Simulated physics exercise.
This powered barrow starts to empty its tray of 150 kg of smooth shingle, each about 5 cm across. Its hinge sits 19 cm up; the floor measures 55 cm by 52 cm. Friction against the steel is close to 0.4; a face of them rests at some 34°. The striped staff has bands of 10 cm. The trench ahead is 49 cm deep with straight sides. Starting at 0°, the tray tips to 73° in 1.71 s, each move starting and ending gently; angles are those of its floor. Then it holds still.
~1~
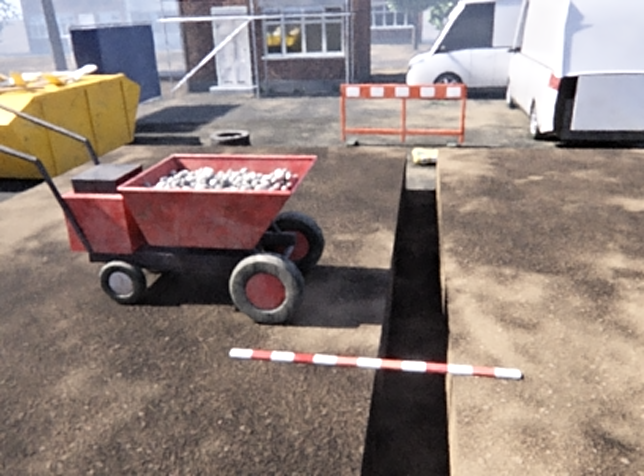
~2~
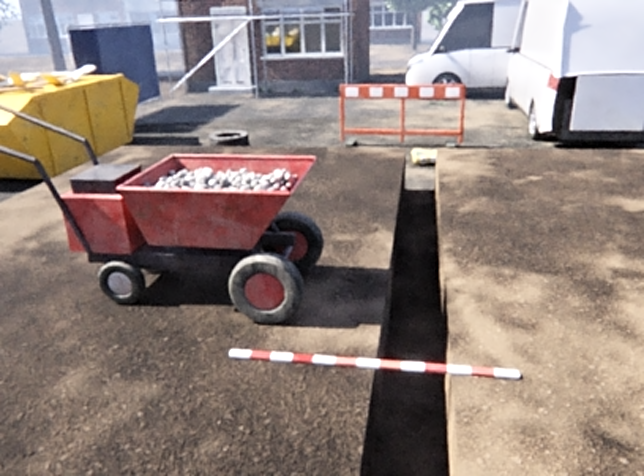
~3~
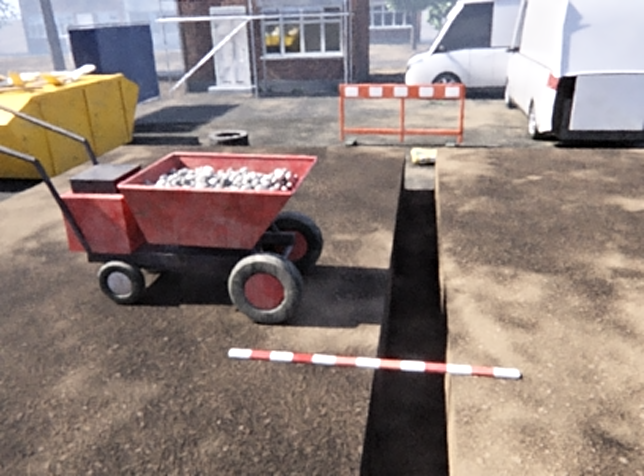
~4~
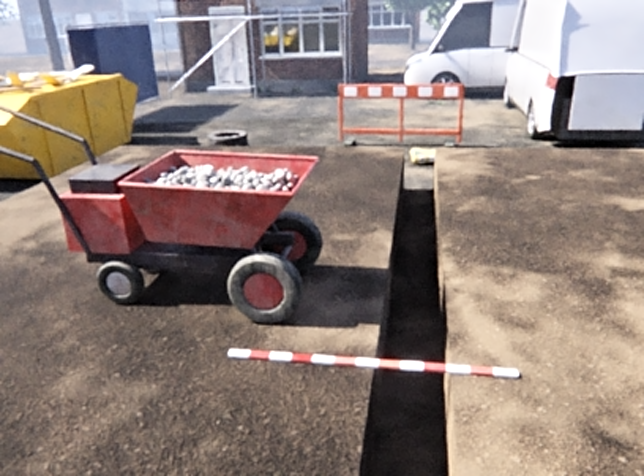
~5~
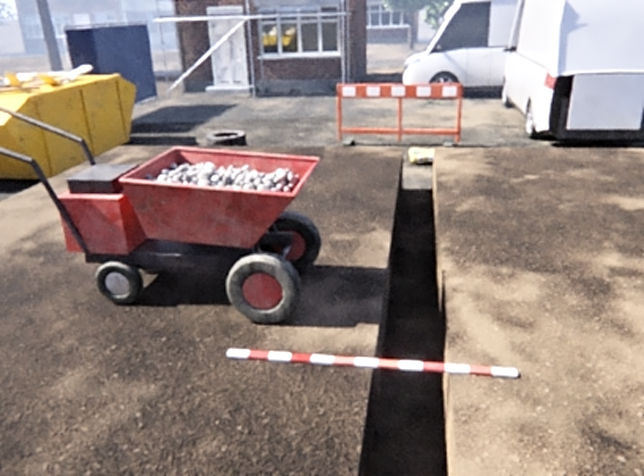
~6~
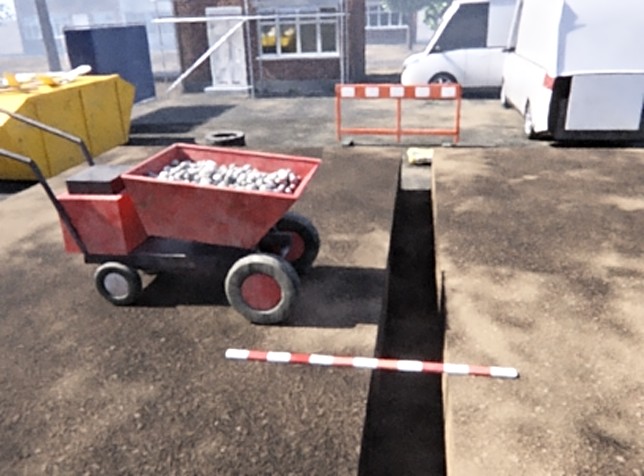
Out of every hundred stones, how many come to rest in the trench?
Some 97 per cent of it.
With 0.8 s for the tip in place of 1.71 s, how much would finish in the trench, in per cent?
In that case some 85 per cent.
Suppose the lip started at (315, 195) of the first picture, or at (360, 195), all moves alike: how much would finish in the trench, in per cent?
First some 75, then 25 per cent.
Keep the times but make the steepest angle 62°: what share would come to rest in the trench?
Then about 85 per cent.
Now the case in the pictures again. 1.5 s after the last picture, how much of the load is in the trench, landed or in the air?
About 60 per cent by then.
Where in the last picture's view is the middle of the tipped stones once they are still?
Their middle is at about (414, 361).
Then, 1.0 s after the last picture the floor is at 61°, 98 % in the tray, 1 % short of the trench, 1 % in the trench; the foremost stones are at (391, 265).
Then, 1.5 s after the last picture the floor is at 73°, 39 % in the tray, 59 % in the trench, 2 % past the trench; the foremost stones are at (479, 290).
Then, 1.9 s after the last picture the floor is at 73°, 14 % in the tray, 83 % in the trench, 3 % past the trench; the foremost stones are at (536, 305).
Then, 3.8 s after the last picture the floor is at 73°, 0 % in the tray, 97 % in the trench, 3 % past the trench; the foremost stones are at (559, 307).
